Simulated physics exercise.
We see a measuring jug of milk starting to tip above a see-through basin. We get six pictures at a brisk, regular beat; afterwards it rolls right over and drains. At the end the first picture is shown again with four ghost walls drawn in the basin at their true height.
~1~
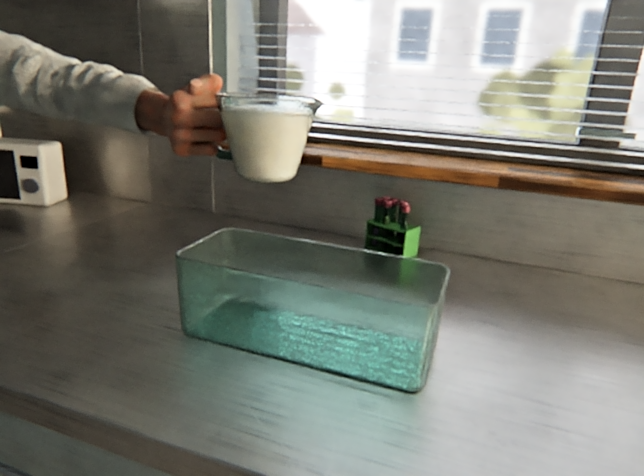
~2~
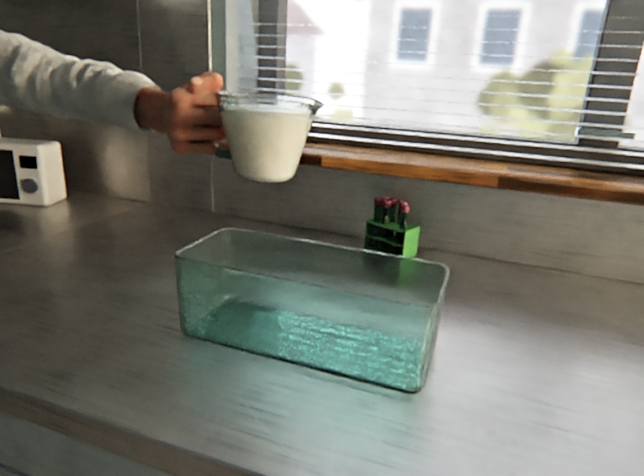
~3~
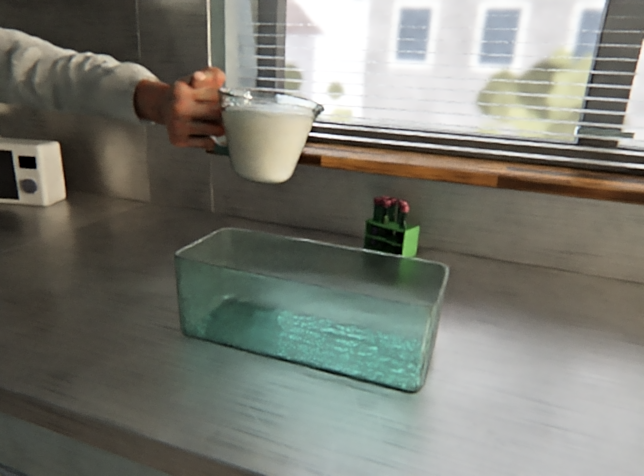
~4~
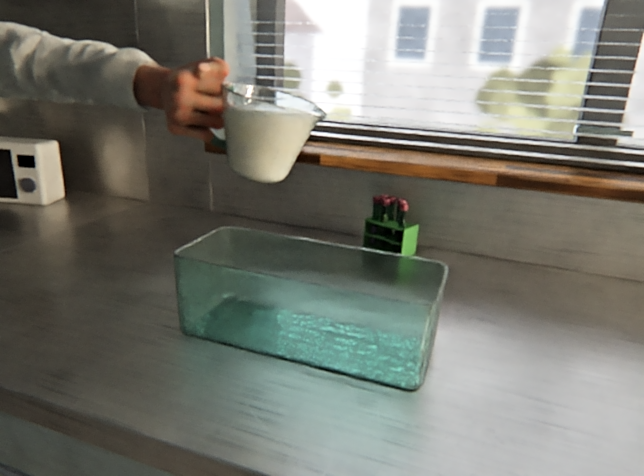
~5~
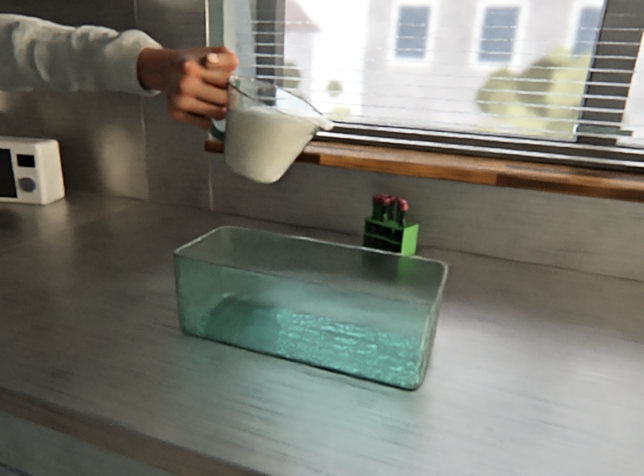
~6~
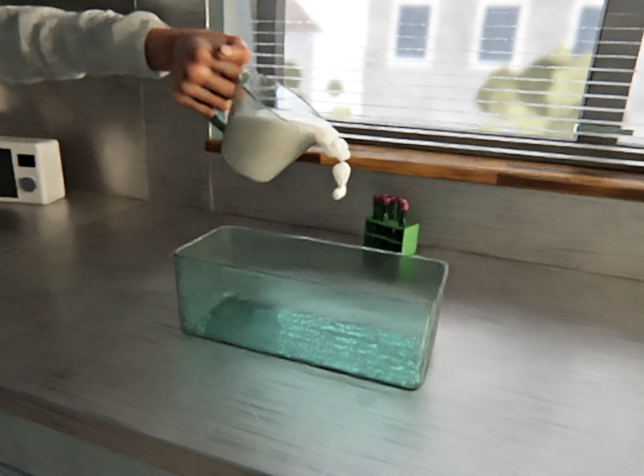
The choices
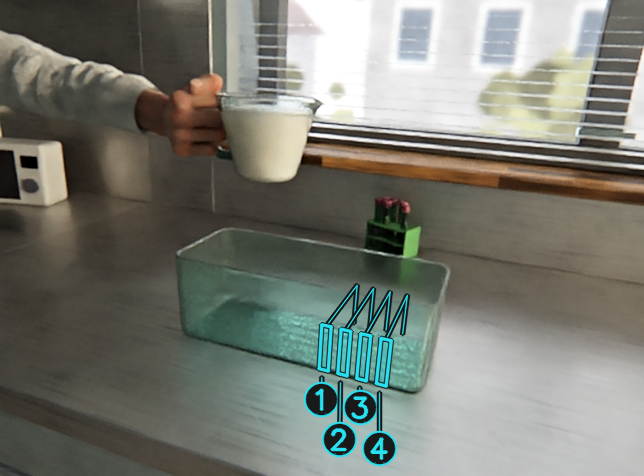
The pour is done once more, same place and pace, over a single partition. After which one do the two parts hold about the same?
Take 2.
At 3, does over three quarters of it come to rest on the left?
Yes, it does.
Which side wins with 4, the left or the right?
The left side.
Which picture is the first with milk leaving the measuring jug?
In picture 5.
On the marked copy, 1 at (321, 377); 2 at (340, 382); 3 at (359, 387); 4 at (379, 392).
For place 1, about 19 % ends left of the wall and 80 % right of it.
For place 2, about 50 % ends left of the wall and 49 % right of it.
For place 3, about 86 % ends left of the wall and 12 % right of it.
For place 4, about 97 % ends left of the wall and 2 % right of it.
